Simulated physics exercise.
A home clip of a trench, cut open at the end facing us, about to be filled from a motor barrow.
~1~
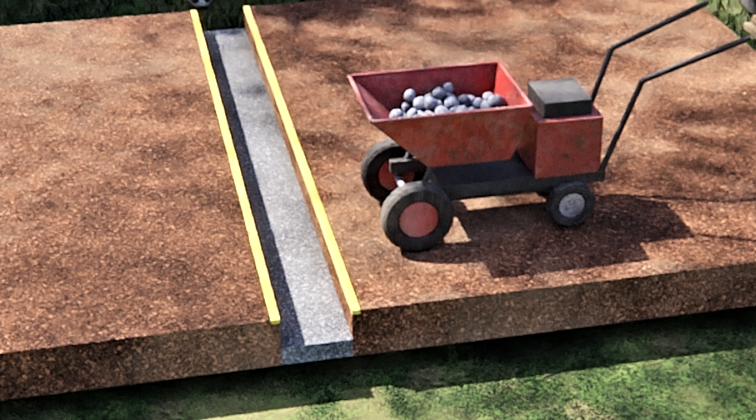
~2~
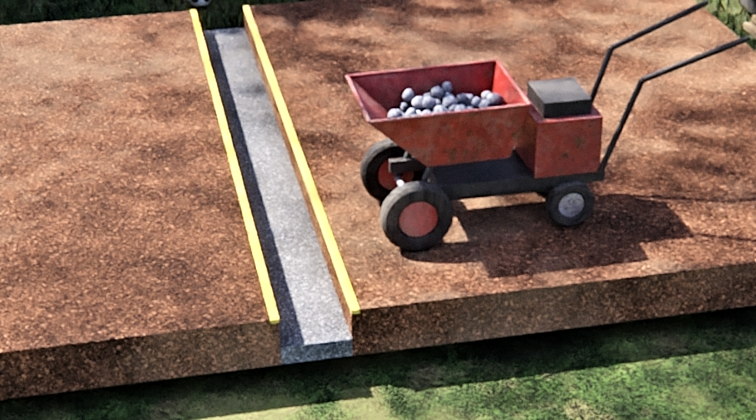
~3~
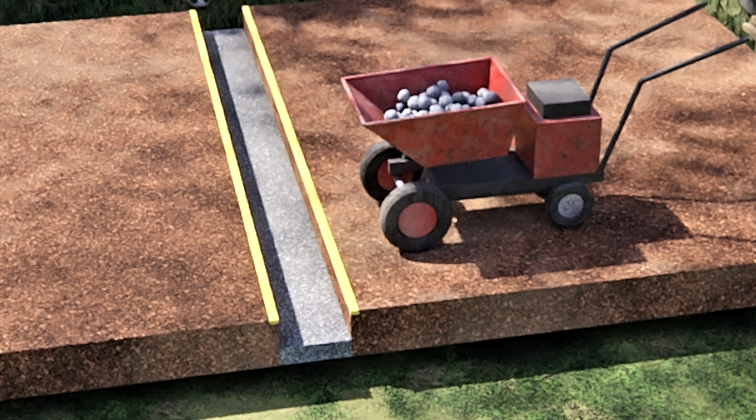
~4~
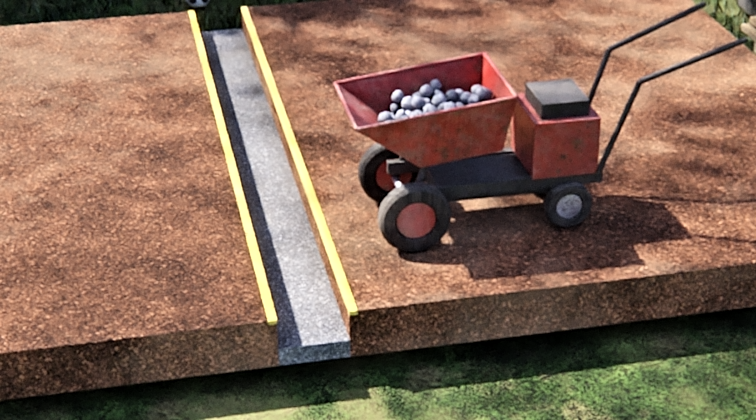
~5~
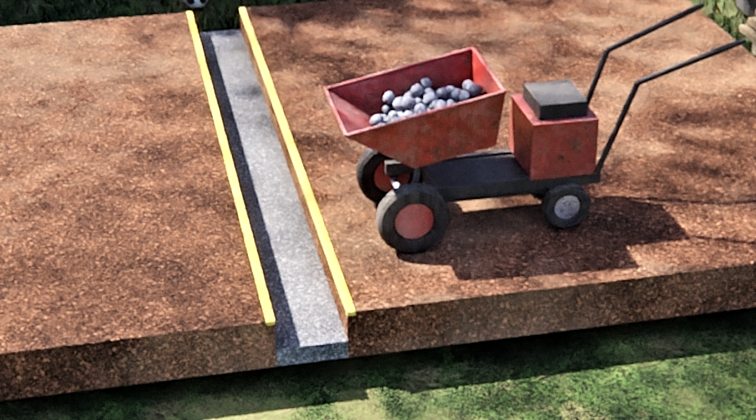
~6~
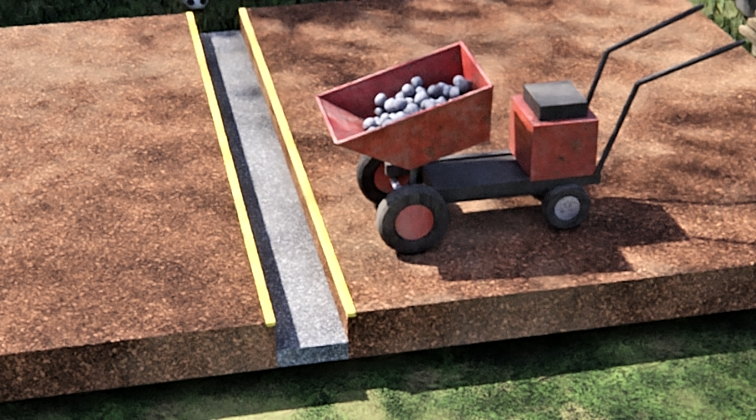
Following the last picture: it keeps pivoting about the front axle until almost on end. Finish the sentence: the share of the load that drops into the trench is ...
More than half.
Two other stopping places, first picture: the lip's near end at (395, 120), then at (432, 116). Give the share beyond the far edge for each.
0 and 0 percent, in that order.
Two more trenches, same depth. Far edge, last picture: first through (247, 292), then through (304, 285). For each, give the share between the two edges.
About 90 and 0 per cent.
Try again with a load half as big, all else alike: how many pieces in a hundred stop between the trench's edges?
I'd reckon close to 90 in every hundred.
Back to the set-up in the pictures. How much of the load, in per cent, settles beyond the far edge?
Estimate: Some 20 percent.
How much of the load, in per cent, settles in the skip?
That comes to about 0 per cent or so.
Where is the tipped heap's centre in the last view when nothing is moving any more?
Near (271, 252).
Soon, skip tipped steeply; all in the skip.
A while on, skip tipped right over; about two thirds in the skip; about a third in or heaped over the trench; a small part beyond it.
Towards the end, skip tipped right over; a small part in the skip; most in or heaped over the trench; about a quarter beyond it.
Finally, skip tipped right over; most in or heaped over the trench; about a quarter beyond it.
